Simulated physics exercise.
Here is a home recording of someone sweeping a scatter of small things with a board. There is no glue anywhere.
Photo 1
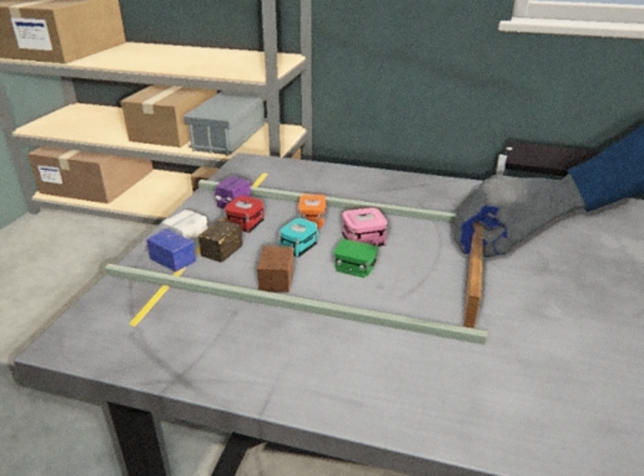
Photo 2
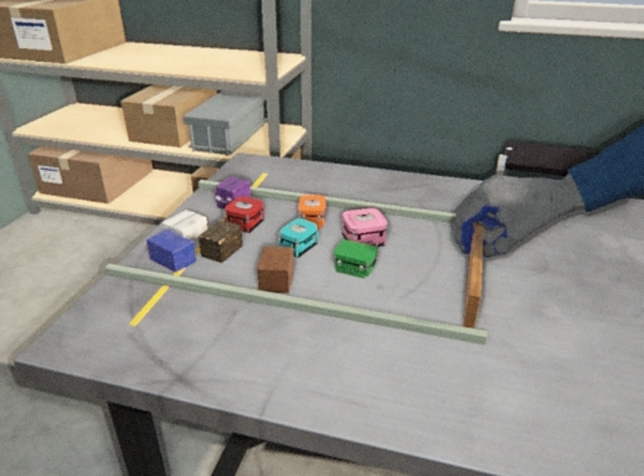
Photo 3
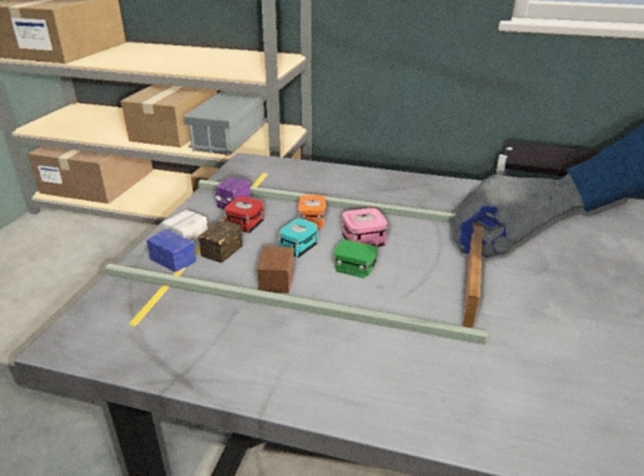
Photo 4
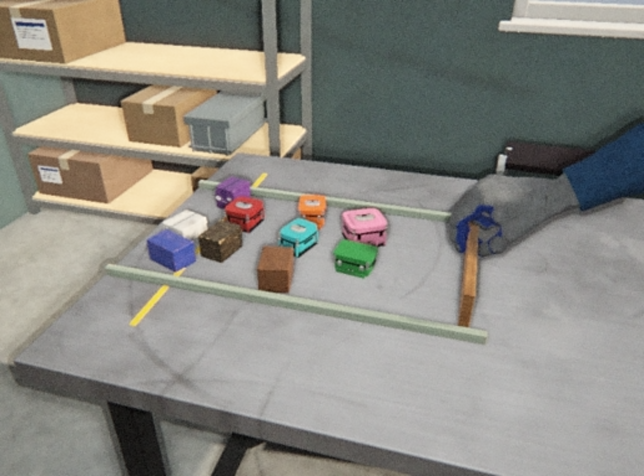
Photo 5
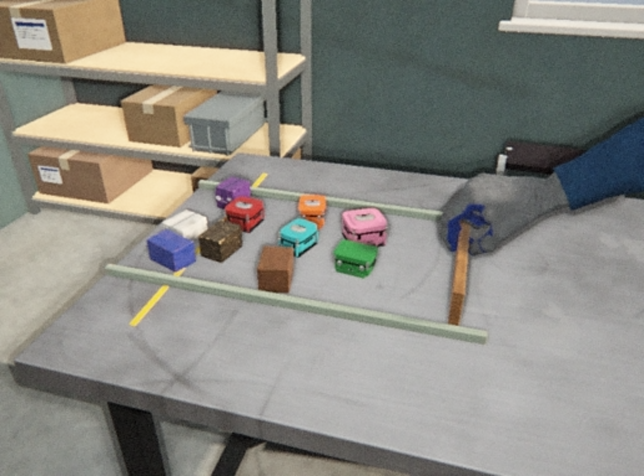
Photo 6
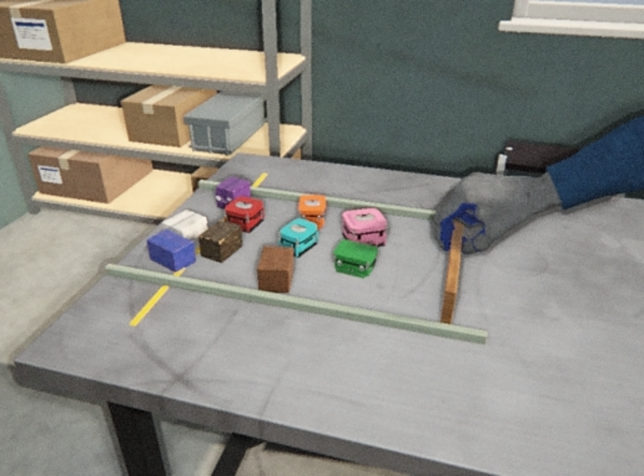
On a gray table, a gloved hand slides a board slightly left toward scattered small boxes.
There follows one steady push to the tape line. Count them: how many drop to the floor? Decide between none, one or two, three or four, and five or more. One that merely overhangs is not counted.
Decision: One or two.
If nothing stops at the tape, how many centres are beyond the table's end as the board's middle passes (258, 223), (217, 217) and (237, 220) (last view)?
Respectively 0, 2 and 0.
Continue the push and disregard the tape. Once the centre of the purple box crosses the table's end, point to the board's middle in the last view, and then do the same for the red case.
Near (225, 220) and (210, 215).
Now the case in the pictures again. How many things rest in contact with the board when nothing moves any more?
The count is 3.
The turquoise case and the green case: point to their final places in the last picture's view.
Turquoise case at about (181, 217), green case at about (186, 235).
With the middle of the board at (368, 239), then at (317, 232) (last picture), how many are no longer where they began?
One spot: 2. Other spot: 4.
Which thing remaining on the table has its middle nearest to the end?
Red case.
Soon after, none off yet; white box at rest near (185, 227); blue block at rest near (171, 250); purple box at rest near (233, 194).
In the end, the number that fall off is one or two; gone, purple box and white box.
